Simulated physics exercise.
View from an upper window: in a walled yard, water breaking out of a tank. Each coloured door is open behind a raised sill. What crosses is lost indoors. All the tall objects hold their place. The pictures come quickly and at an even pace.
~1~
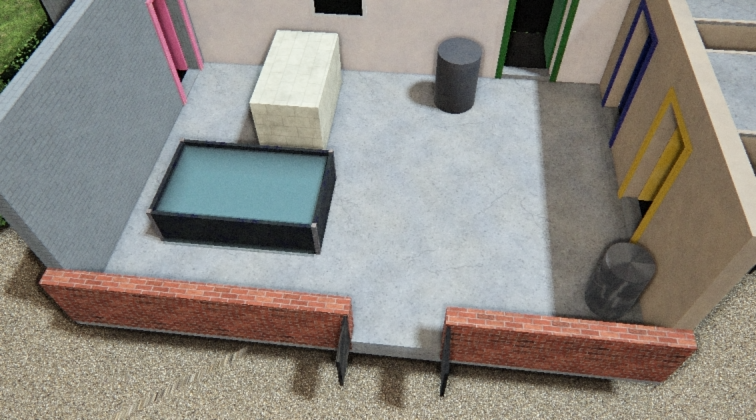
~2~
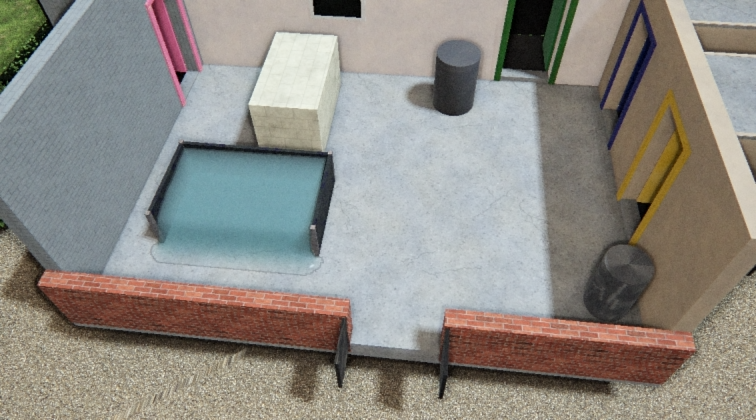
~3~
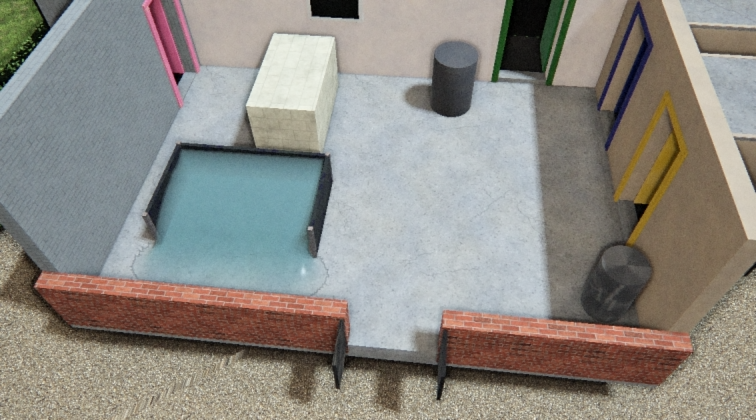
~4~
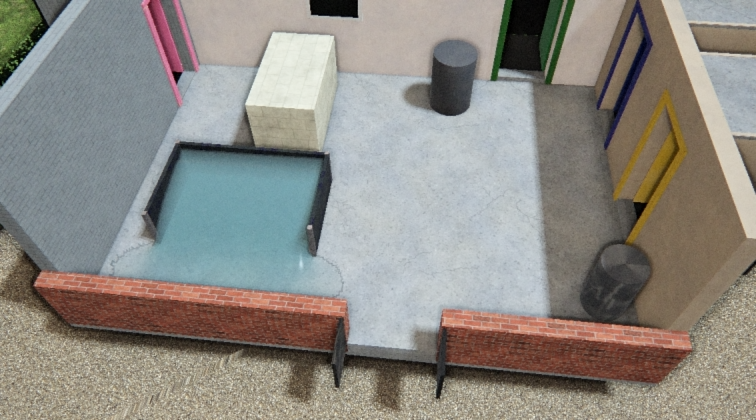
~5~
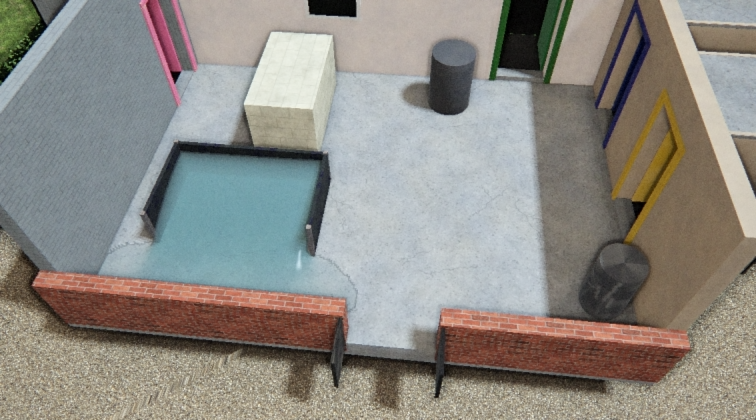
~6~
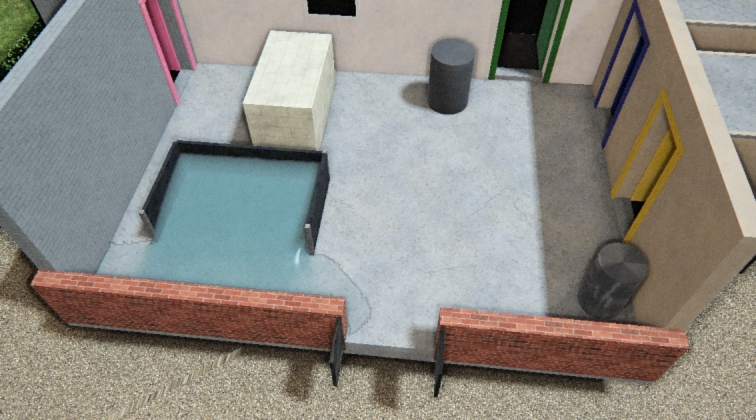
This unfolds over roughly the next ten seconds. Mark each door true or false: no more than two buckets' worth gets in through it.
Blue door: True, yellow door: True, green door: True, pink door: False.
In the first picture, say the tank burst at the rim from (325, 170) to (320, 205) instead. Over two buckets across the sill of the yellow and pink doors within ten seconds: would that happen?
Lab note: Yellow door above the mark, pink door below the mark.
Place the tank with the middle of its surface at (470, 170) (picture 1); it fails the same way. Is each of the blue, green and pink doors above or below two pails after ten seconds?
Blue door falls short; green door falls short; pink door falls short.
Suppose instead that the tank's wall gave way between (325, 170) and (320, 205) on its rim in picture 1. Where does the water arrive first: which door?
Answer: The yellow door.
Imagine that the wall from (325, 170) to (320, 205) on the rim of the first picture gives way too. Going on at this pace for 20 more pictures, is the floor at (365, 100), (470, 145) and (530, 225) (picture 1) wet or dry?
Untouched, submerged, submerged.
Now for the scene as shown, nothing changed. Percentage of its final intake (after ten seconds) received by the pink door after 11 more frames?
Roughly 0 per cent.
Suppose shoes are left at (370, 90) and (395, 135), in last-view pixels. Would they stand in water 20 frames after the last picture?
The first is spared, the second spared.
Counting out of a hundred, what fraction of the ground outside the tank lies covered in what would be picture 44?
That's roughly 70 per cent.
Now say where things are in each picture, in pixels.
The first picture shows the tank at (245, 184) is whole and still.
In the second picture, water pours out at (236, 238) and has run to (156, 246).
In the third picture, water pours out at (235, 241) and has run to (139, 270).
In the fourth picture, the front is at (118, 278), out from the gap at (234, 241).
In the fifth picture, the front is at a hidden place, out from the gap at (233, 240).
In the sixth picture, the front is at a hidden place, out from the gap at (232, 240).
A moment on, water covers 15 % of the floor; the blue door not reached, the yellow door not reached, the green door not reached, the pink door not reached.
Next, water covers 30 % of the floor; the blue door not reached, the yellow door not reached, the green door not reached, the pink door not reached.
Then, water covers 55 % of the floor; the blue door not reached, the yellow door wet at the sill, nothing in, the green door not reached, the pink door under two buckets in.
Later, water covers 70 % of the floor; the blue door wet at the sill, nothing in, the yellow door under two buckets in, the green door not reached, the pink door over two buckets in.
In the end, water covers 95 % of the floor; the blue door wet at the sill, nothing in, the yellow door under two buckets in, the green door wet at the sill, nothing in, the pink door over two buckets in.
